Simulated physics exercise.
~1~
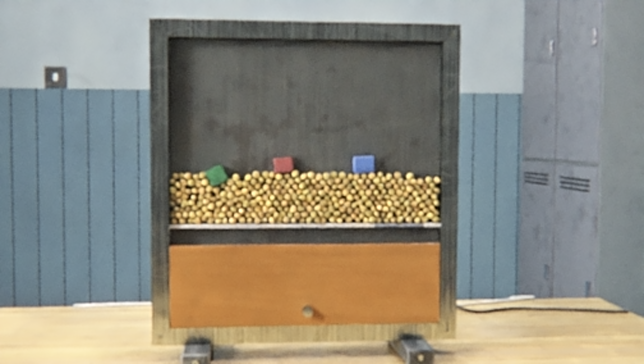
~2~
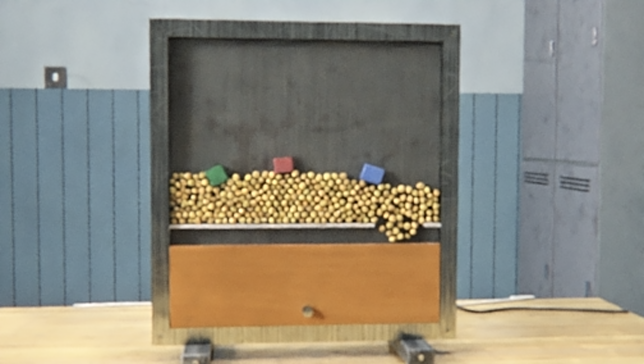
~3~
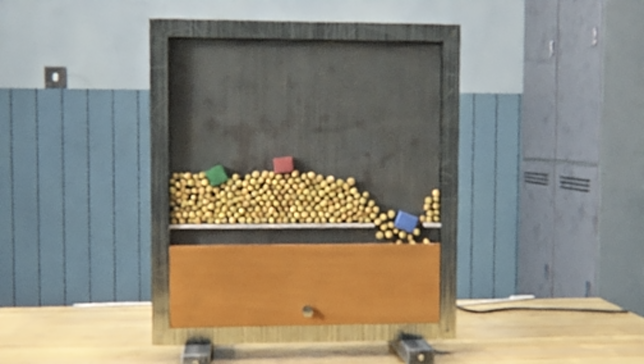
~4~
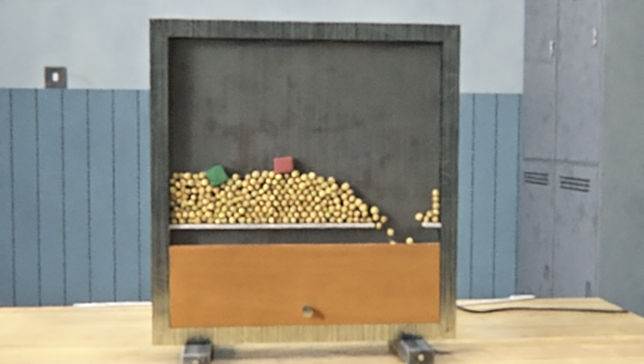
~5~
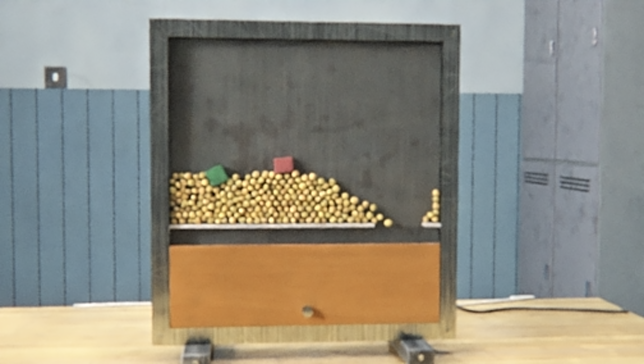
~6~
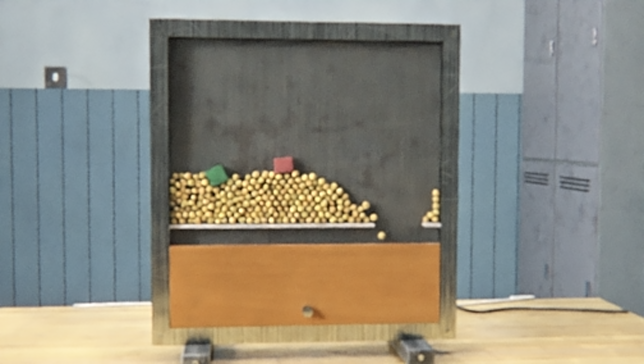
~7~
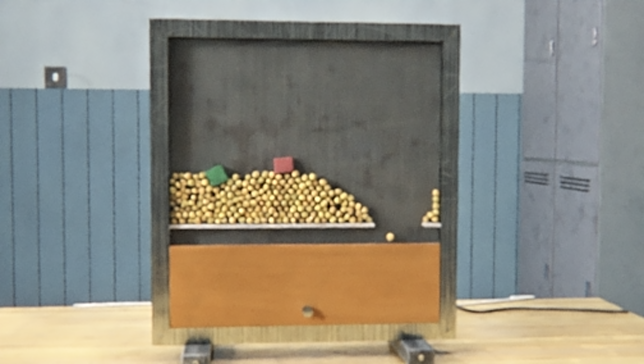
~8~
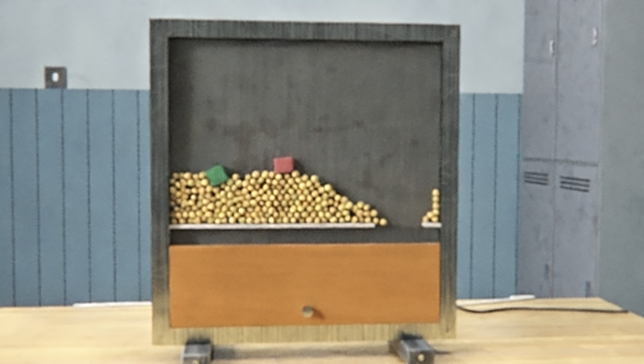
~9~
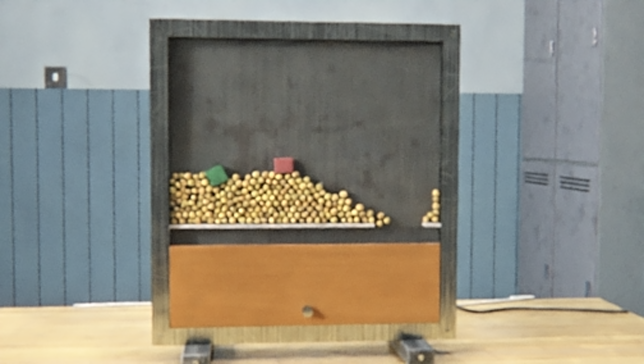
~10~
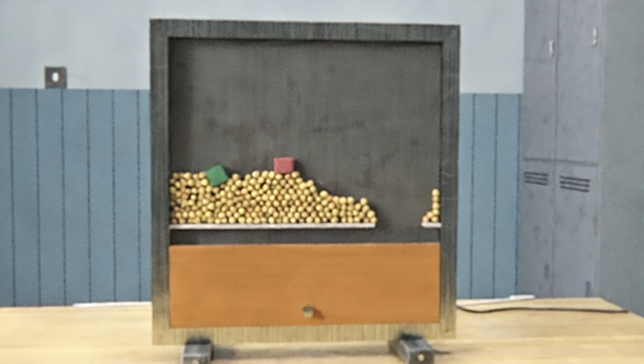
Pale wooden beads draining through a gap at lower right, carrying the blue block down while green and red blocks stay on top.
